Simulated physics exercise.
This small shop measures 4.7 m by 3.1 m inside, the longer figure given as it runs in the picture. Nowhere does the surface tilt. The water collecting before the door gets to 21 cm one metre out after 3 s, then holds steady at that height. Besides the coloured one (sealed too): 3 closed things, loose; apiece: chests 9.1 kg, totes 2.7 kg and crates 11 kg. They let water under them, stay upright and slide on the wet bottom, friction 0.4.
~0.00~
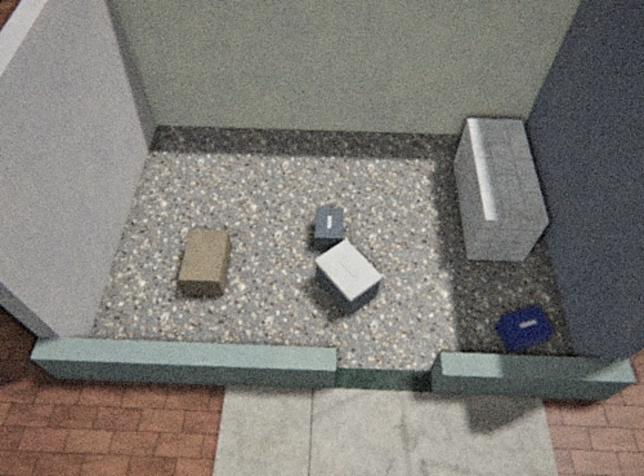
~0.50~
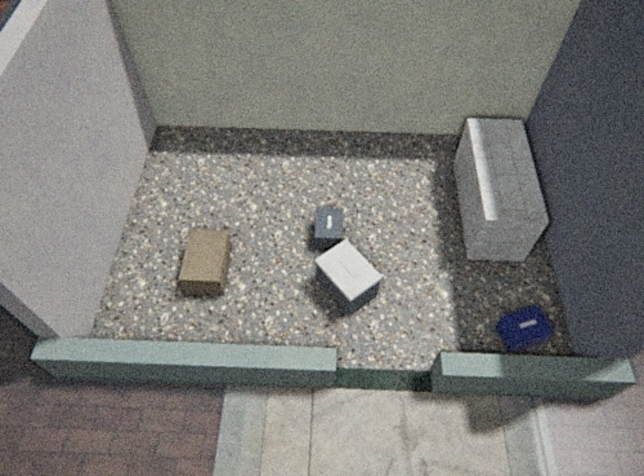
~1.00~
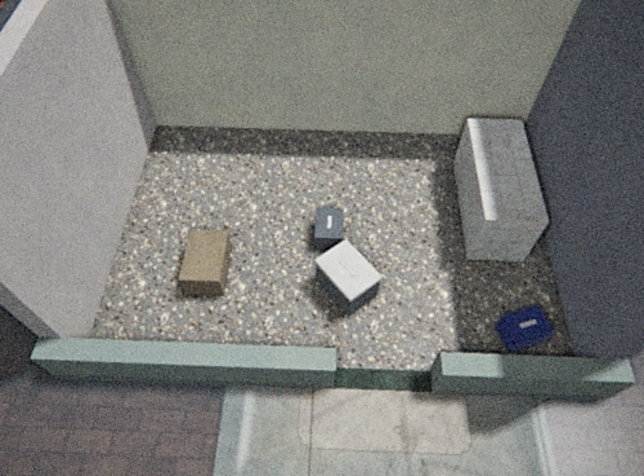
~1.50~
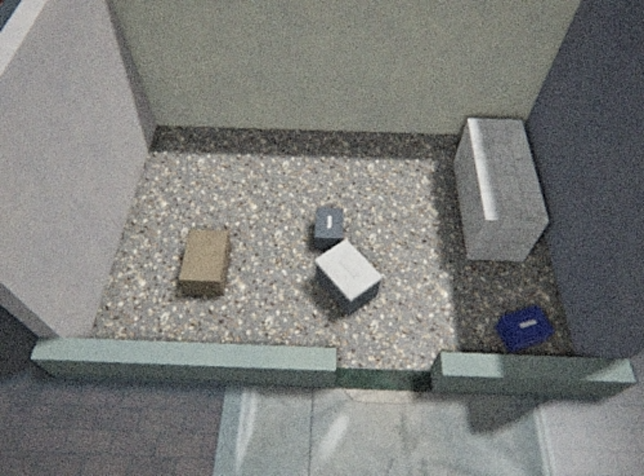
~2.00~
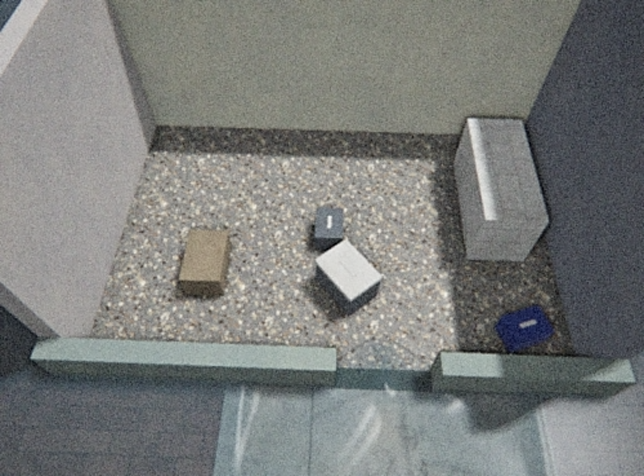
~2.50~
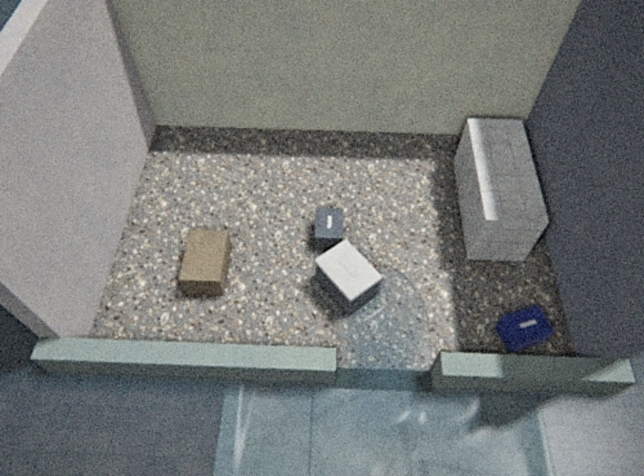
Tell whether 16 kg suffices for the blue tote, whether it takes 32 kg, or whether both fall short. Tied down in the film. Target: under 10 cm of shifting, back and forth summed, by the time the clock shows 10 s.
Looks to me like the light option works.
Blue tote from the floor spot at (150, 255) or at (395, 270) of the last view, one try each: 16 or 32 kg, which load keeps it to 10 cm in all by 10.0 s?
Result, try 1: Both pass; try 2: Heavy passes, light fails.
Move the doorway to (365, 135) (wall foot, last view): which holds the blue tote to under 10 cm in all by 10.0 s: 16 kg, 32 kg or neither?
I'd say the lighter one will work.
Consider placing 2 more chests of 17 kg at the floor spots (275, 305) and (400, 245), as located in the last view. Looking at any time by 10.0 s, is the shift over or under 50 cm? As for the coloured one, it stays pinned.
Well, below half a metre and then beyond half a metre.
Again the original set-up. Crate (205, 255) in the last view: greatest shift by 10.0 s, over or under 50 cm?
Result: Limit not reached.
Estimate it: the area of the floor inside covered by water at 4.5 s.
Some 8.0 m2.
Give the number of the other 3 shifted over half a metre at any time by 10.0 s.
I count 2 of them.
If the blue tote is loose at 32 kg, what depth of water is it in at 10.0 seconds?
7 cm, roughly.
After 3.5 s the blue tote would be 0 cm from its start with 16 kg and 0 cm from its start with 32 kg; 0 cm of water round it then.
After 4.5 s the blue tote would be 0 cm from its start with 16 kg and 0 cm from its start with 32 kg; 0 cm of water round it then.
After 7.0 s the blue tote would be 0 cm from its start with 16 kg and 0 cm from its start with 32 kg; 3 cm of water round it then.
After 10.0 s the blue tote would be 0 cm from its start with 16 kg and 0 cm from its start with 32 kg; 7 cm of water round it then.
